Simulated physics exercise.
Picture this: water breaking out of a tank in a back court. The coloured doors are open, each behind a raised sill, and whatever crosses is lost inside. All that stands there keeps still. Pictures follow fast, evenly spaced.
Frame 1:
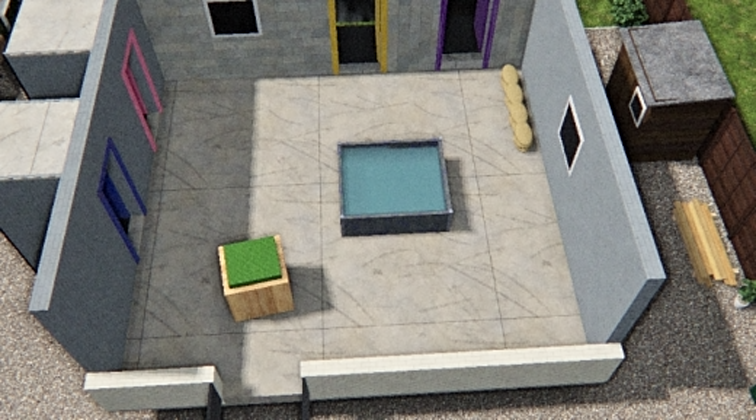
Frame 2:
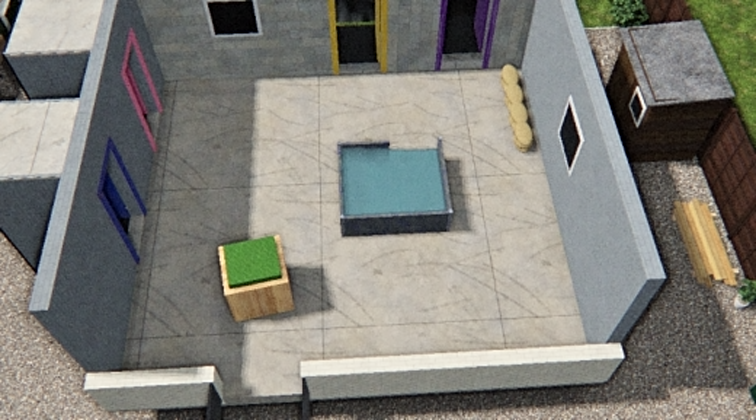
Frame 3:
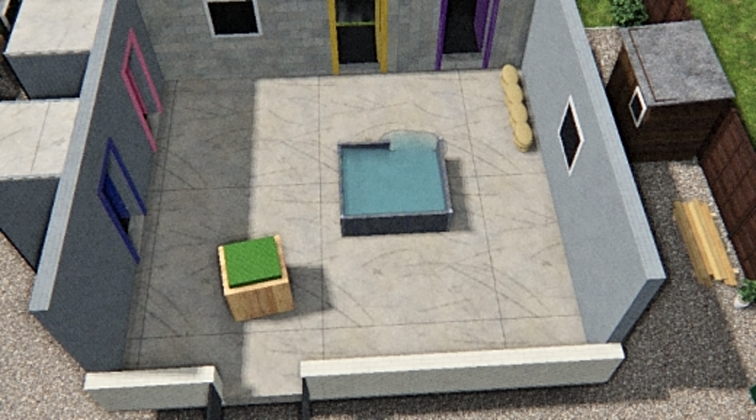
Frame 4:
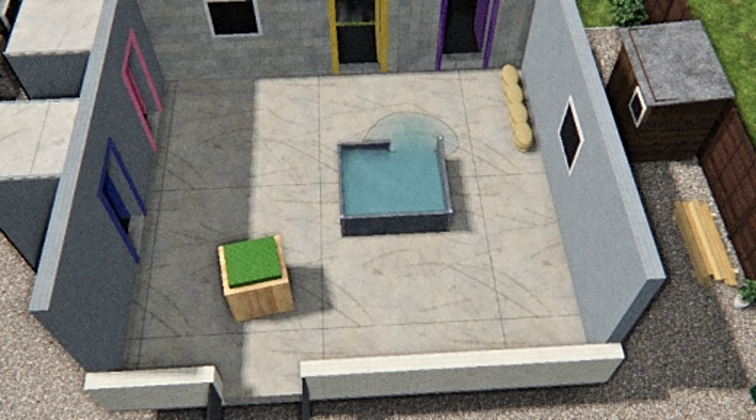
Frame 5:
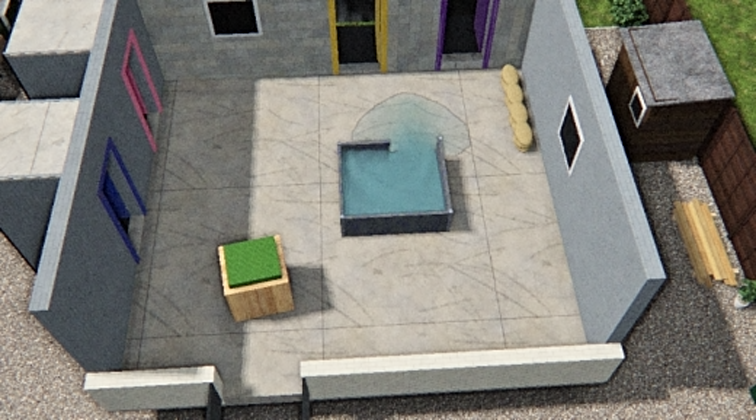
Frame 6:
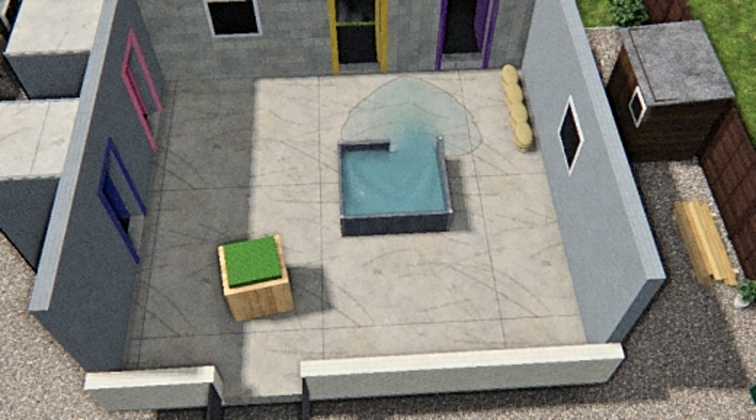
In a walled back court with coloured doors, a square tank of water opened at its far side, and a thin sheet of water poured out and fanned across the pale paving.
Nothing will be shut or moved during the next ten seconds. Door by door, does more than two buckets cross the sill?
Result: The pink door gets two buckets or less inside; the yellow door gets more than two buckets inside; the blue door gets two buckets or less inside; the purple door gets two buckets or less inside.
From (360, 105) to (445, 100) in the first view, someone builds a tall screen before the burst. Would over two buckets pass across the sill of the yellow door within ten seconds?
Here's how it goes: The yellow remains below.
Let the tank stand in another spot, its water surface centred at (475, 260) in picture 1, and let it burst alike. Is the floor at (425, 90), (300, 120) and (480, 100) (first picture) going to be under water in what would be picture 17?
Points in order: Inundated; not reached; inundated.
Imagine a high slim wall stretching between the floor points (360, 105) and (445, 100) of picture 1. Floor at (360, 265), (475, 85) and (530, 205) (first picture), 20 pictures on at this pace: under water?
Results in sequence: Bone-dry / swamped / swamped.
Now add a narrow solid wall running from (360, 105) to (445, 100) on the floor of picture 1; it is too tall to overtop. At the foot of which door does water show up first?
That would be the purple-painted one.
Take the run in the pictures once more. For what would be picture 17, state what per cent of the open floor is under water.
I'd say close to 15 per cent.
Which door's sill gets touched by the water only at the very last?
That would be the door marked blue.
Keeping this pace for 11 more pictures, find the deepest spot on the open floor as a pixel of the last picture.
Pointing at (520, 69).
A moment on, water covers 15 % of the floor; the pink door not reached, the yellow door under two buckets in, the blue door not reached, the purple door wet at the sill, nothing in.
Next, water covers 15 % of the floor; the pink door not reached, the yellow door over two buckets in, the blue door not reached, the purple door wet at the sill, nothing in.
Then, water covers 25 % of the floor; the pink door not reached, the yellow door far over two buckets in, the blue door not reached, the purple door wet at the sill, nothing in.
Later, water covers 50 % of the floor; the pink door wet at the sill, nothing in, the yellow door far over two buckets in, the blue door not reached, the purple door wet at the sill, nothing in.
In the end, water covers 75 % of the floor; the pink door wet at the sill, nothing in, the yellow door far over two buckets in, the blue door wet at the sill, nothing in, the purple door wet at the sill, nothing in.
